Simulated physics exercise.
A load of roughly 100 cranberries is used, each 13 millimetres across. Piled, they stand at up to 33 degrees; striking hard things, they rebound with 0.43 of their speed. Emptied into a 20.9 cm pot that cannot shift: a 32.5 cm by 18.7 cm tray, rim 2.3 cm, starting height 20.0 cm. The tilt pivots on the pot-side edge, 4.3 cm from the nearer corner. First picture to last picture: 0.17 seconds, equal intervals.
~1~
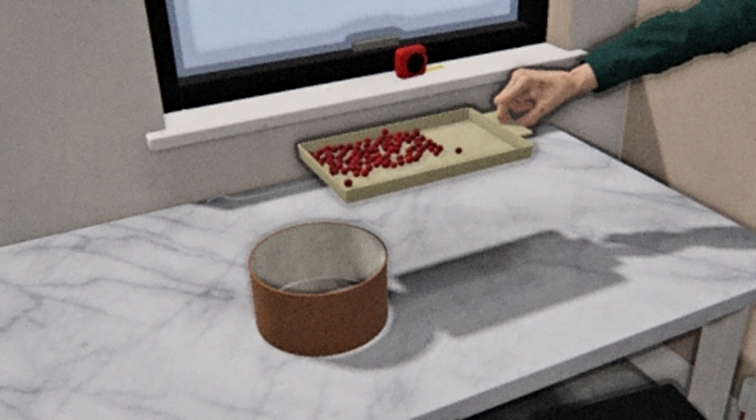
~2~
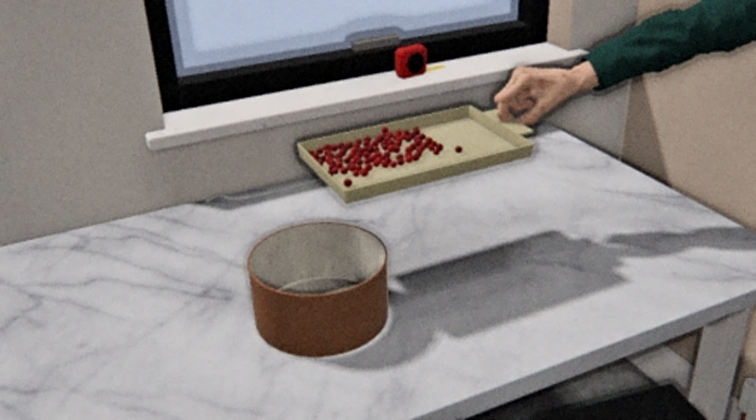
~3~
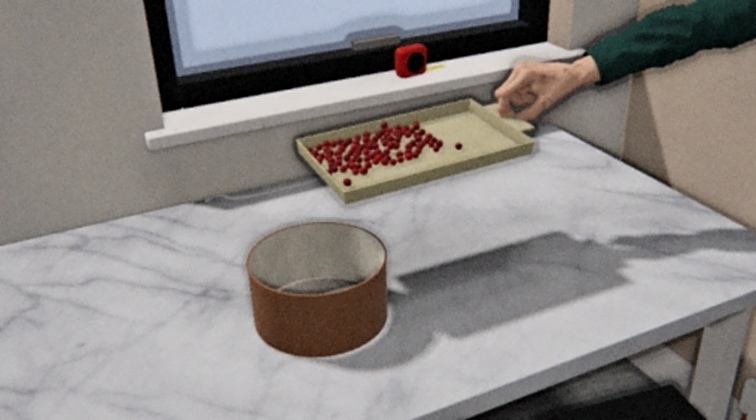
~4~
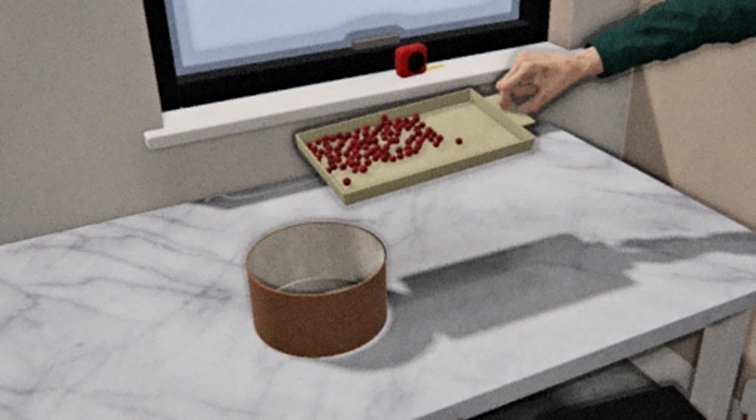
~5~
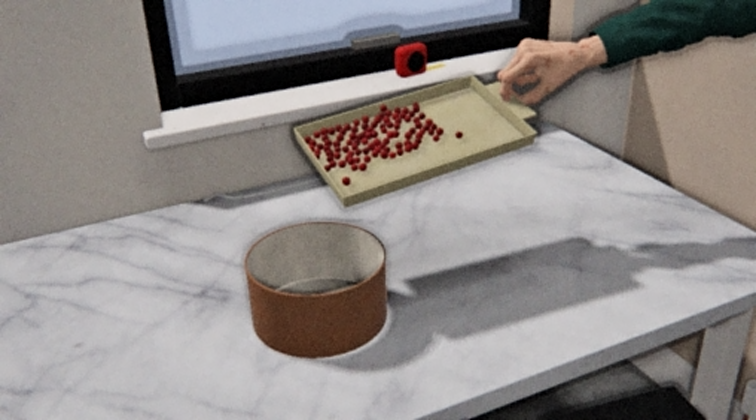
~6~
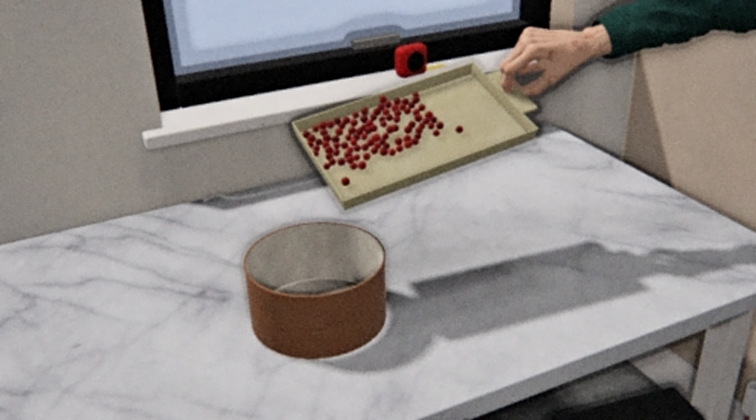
At the start, a hand in a green sleeve holds a shallow tan tray of small red berries above a marble table, behind a round brown pot. The hand keeps the tray nearly level, then gradually tilts it toward the pot, its left front corner lowest, while the berries stay clustered toward the left.
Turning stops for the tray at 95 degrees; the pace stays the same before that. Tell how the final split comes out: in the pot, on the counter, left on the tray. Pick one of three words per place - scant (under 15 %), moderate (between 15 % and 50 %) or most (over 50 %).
My call is pot: Most, counter: Moderate, tray: Scant.
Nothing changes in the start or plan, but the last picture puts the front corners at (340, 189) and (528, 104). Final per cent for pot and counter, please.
Pot 45; counter 55.
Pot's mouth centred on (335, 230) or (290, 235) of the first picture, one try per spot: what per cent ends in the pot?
Roughly 30 per cent, then 0 per cent.
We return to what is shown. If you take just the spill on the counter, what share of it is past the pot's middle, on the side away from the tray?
0 per cent.
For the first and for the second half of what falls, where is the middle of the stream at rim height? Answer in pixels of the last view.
Early: About (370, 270); late: About (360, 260).
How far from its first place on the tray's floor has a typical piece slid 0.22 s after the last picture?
I'd say close to 5 centimetres.
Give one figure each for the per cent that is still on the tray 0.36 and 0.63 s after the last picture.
In order, near 95 and near 35.
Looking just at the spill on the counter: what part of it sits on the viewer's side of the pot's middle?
Estimate: Close to 100 per cent of the pieces.
Then, 0.22 s after the last picture, tilt 59 degrees; the tray holds 100 %, the pot 0 %.
Then, 0.36 s after the last picture, tilt 84 degrees; the tray holds 95 %, the pot 0 %.
Then, 0.63 s after the last picture, tilt 95 degrees; the tray holds 35 %, the pot 35 %.
In the end, pot 65 %, counter 30 %, tray 5 %.
